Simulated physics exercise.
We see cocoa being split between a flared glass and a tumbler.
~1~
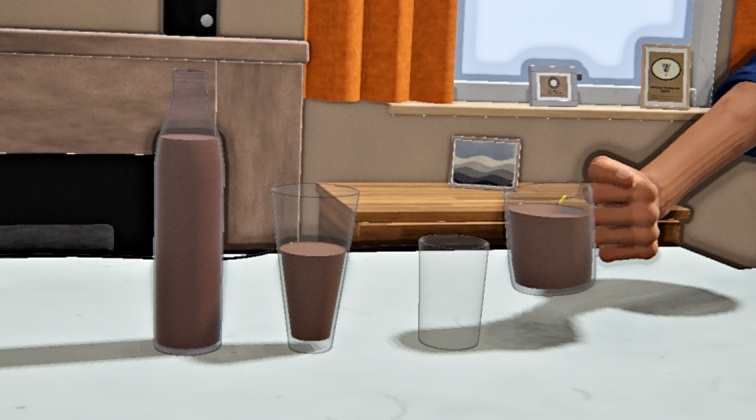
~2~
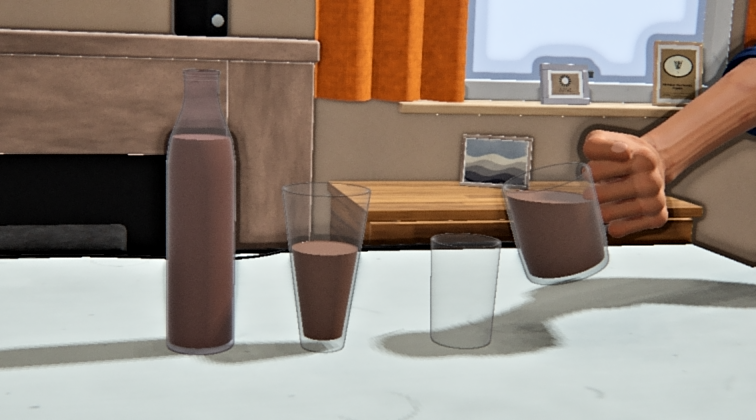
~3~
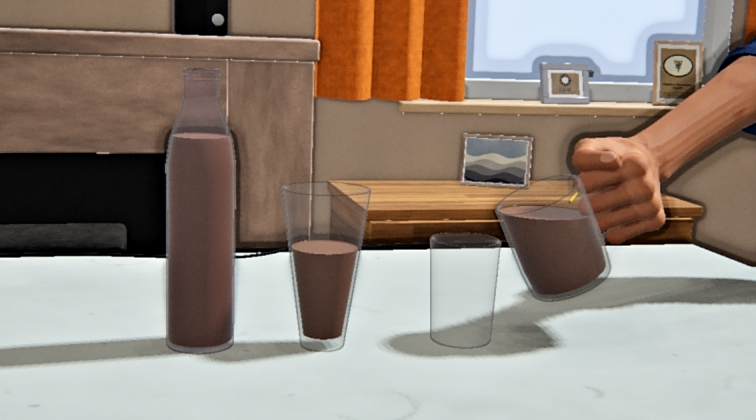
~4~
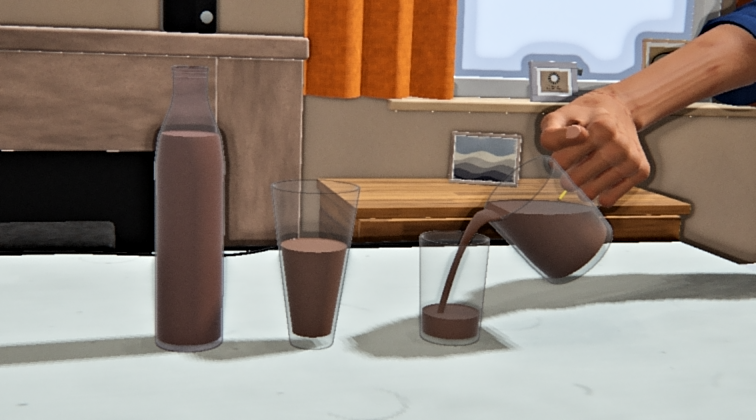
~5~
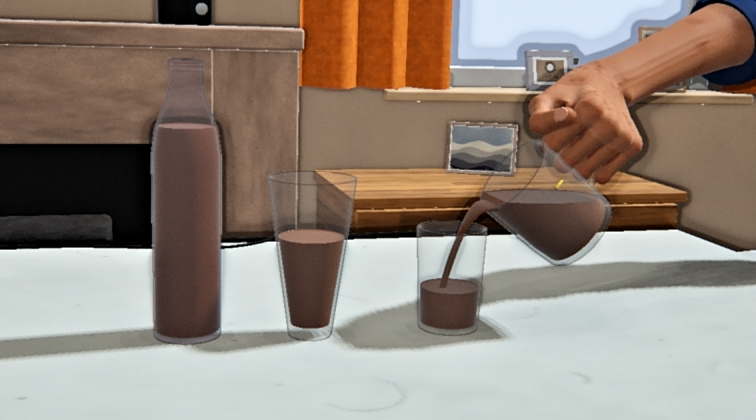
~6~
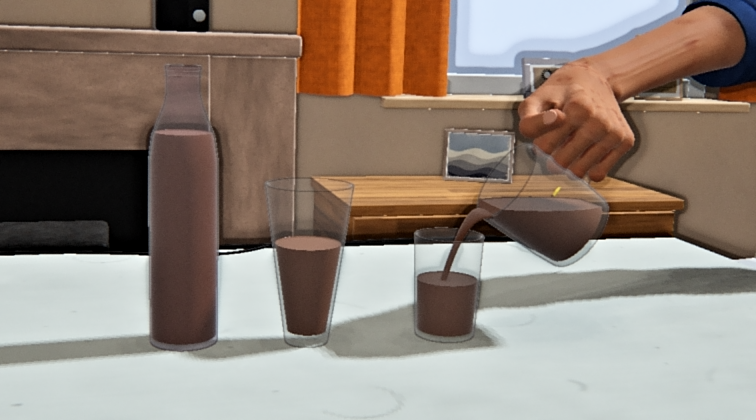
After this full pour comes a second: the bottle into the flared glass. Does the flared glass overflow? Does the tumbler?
The flared glass: Yes. The tumbler: Yes.
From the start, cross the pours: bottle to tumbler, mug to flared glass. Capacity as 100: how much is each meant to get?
About 200 % and 140 %.
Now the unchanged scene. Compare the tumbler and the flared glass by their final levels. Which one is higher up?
The higher one is the one on the left.
Next, the tumbler is nearly full.
After that, the tumbler is full to the brim with a puddle round it.
Finally, the flared glass is full to the brim with a puddle round it; the tumbler is full to the brim with a puddle round it.
